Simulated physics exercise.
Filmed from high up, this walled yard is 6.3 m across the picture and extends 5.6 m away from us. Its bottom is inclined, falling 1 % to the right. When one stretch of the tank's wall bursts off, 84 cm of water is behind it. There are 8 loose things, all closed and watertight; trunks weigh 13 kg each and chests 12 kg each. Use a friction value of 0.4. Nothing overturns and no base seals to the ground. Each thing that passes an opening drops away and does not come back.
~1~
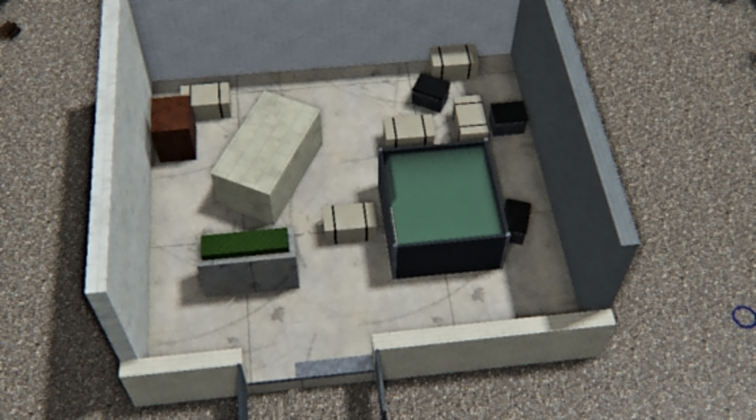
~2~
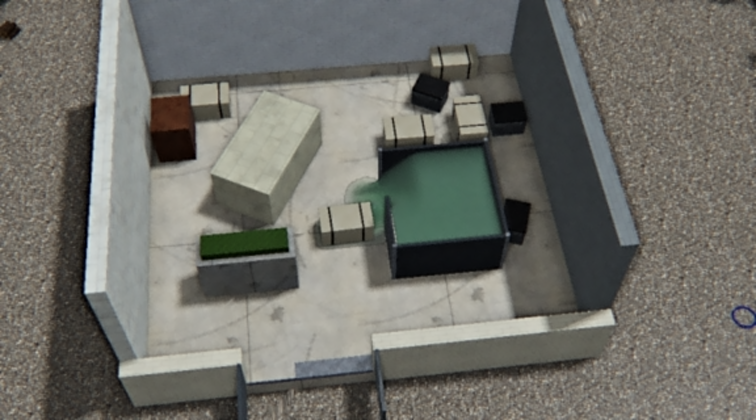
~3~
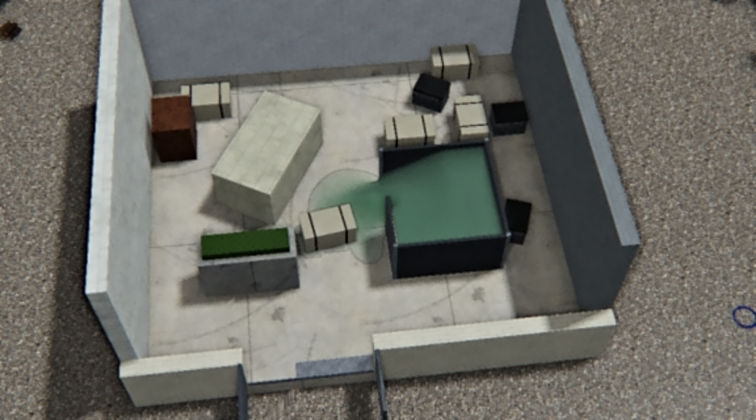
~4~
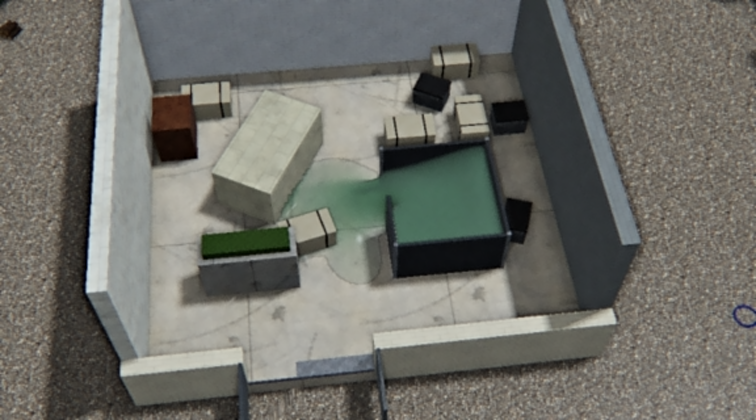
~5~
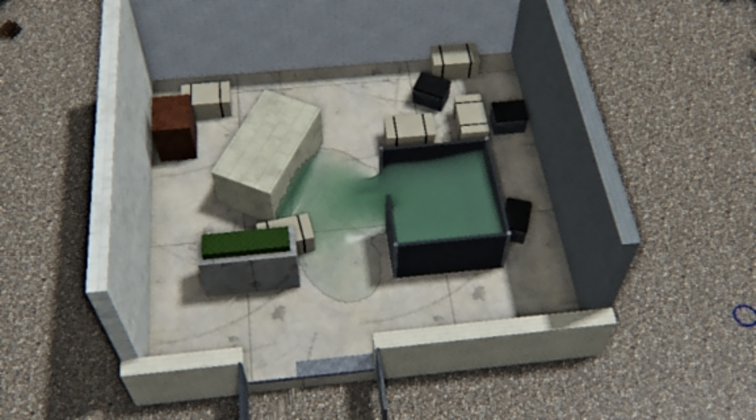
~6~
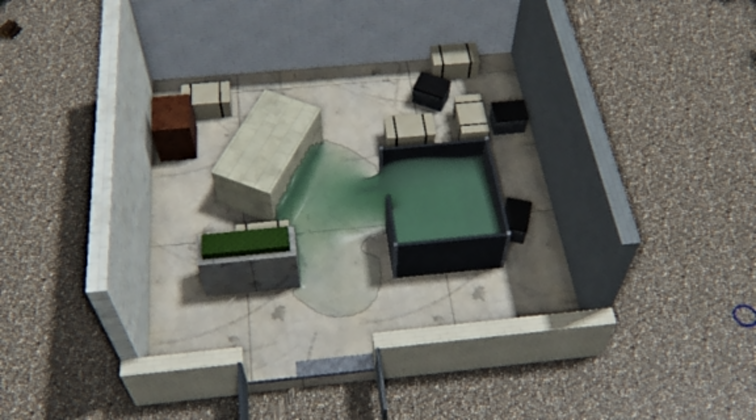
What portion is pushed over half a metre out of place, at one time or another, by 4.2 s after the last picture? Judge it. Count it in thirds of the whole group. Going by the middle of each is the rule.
A moderate share, a third or more but below two thirds.
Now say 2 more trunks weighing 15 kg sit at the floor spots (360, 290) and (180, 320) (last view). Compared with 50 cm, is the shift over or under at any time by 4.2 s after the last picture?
The first comes out beyond the limit, the second beyond the limit.
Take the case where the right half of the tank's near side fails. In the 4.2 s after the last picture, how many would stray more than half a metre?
The count would be 4.
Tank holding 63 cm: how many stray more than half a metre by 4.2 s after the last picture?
2.
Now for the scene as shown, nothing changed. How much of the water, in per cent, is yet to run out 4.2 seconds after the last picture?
Around 90 % of the water.
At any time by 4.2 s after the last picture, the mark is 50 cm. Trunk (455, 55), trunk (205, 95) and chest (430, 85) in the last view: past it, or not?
Beyond the mark, within the mark, beyond the mark.
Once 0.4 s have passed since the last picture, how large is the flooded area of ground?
The covered patch comes to about 8.0 m2.
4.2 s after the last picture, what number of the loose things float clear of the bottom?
By my count, 3.
Then, 0.4 s after the last picture 1 of 8 are over 50 cm from their spots; 0 afloat.
Then, 1.5 s after the last picture 1 of 8 are over 50 cm from their spots; 0 afloat.
Then, 2.8 s after the last picture 3 of 8 are over 50 cm from their spots; 2 afloat.
Then, 4.2 s after the last picture 3 of 8 are over 50 cm from their spots, and 3 have been at some point; 3 afloat.
